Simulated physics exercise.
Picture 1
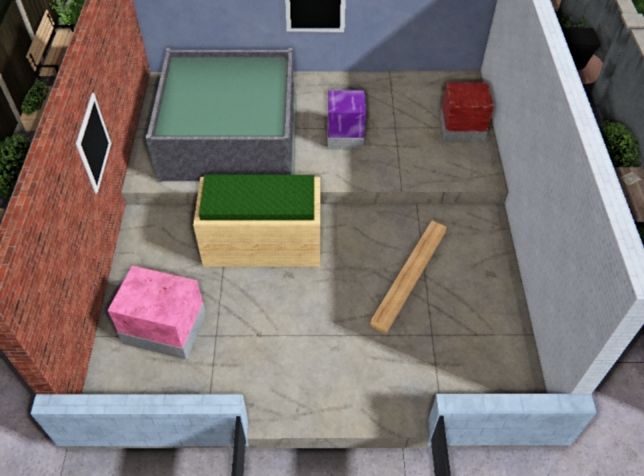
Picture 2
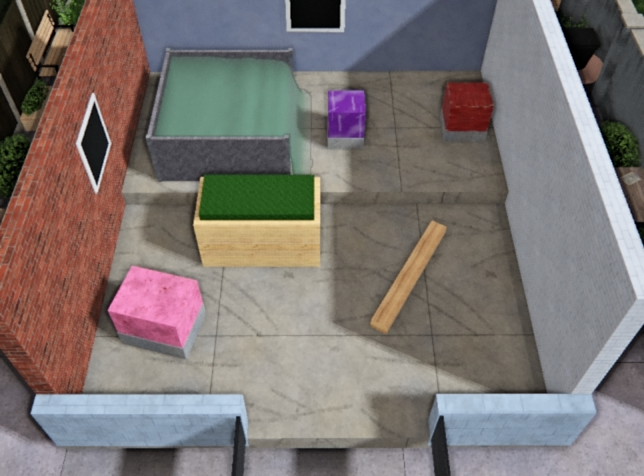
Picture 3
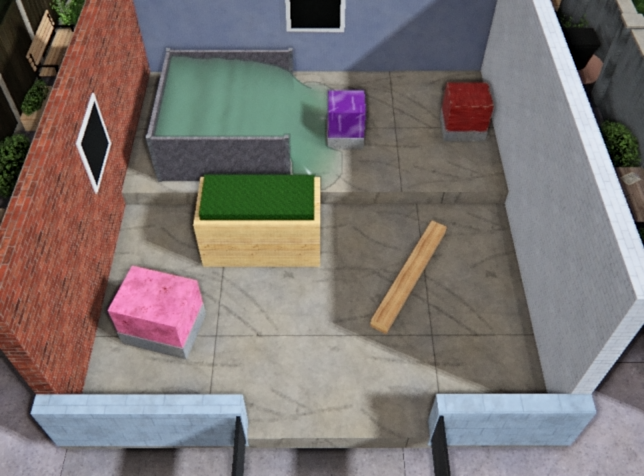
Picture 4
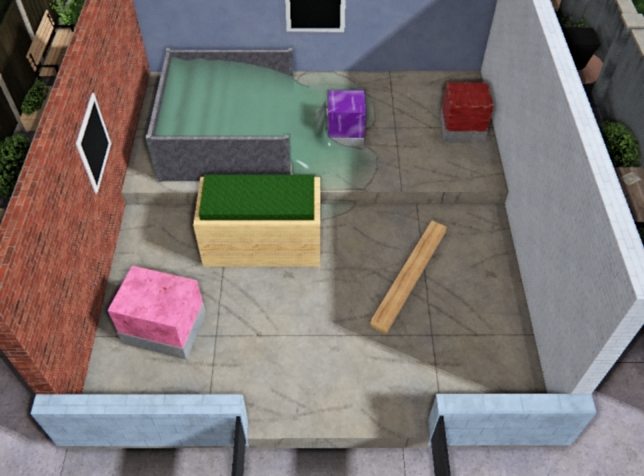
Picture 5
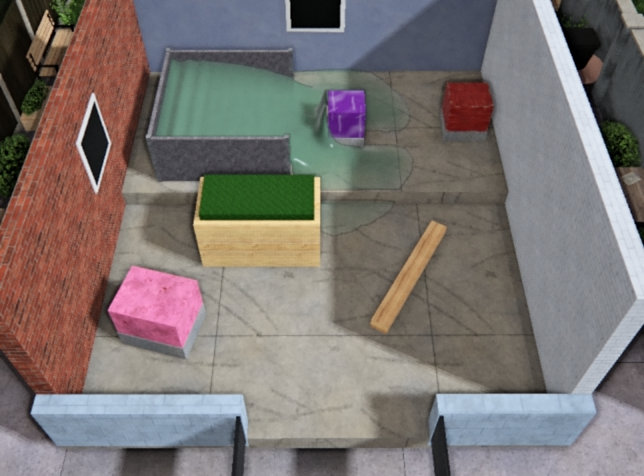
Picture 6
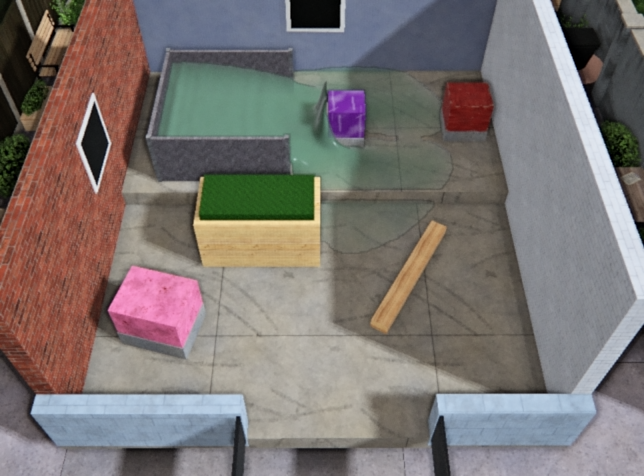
In a walled two-level yard seen from above, the right side of a water tank opens and greenish water pours out, spreading around a purple block, across the upper level toward a red block, and over the step onto the lower paving.
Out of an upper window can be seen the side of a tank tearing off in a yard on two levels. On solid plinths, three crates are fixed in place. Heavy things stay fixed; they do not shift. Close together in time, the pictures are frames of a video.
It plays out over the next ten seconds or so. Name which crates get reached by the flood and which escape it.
The red crate gets reached; the purple crate gets reached; the pink crate escapes it.
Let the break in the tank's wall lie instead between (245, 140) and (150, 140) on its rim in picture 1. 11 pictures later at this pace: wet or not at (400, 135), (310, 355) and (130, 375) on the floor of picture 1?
In the order given, the spots are not soaked, swamped and swamped.
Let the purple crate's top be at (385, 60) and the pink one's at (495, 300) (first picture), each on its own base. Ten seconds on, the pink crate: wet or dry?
Pink crate: Reached.
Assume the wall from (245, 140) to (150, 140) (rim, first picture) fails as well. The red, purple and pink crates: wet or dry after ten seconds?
Red crate is not reached; purple crate is not reached; pink crate is reached.
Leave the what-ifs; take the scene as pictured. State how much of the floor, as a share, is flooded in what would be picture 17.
Roughly 55 per cent.
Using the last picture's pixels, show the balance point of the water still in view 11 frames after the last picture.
I'd place it roughly at (342, 144).
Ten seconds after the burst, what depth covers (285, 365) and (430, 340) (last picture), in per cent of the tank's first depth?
Around 8 % at the first and 6 % at the second.
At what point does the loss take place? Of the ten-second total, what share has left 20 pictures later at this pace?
Around 10 % of the total, roughly.
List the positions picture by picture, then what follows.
In the first picture, still water in the water tank at (225, 96).
In the second picture, water pours out at (288, 119) and has run to (297, 90).
In the third picture, the front is at (317, 86), out from the gap at (288, 122).
In the fourth picture, water pours out at (288, 124) and has run to (347, 207).
In the fifth picture, water pours out at (288, 124) and has run to (394, 94).
In the sixth picture, the front is at a hidden place, out from the gap at (289, 125).
A moment on, water covers 40 % of the floor; the red crate water round its plinth, the purple crate water round its plinth, the pink crate not reached.
Next, water covers 55 % of the floor; the red crate water round its plinth, the purple crate water round its plinth, the pink crate not reached.
Then, water covers 75 % of the floor; the red crate water round its plinth, the purple crate water round its plinth, the pink crate not reached.
Later, water covers 90 % of the floor; the red crate water round its plinth, the purple crate water round its plinth, the pink crate water round its plinth.
In the end, water covers 95 % of the floor; the red crate was topped, the purple crate was topped, the pink crate stayed above the water.
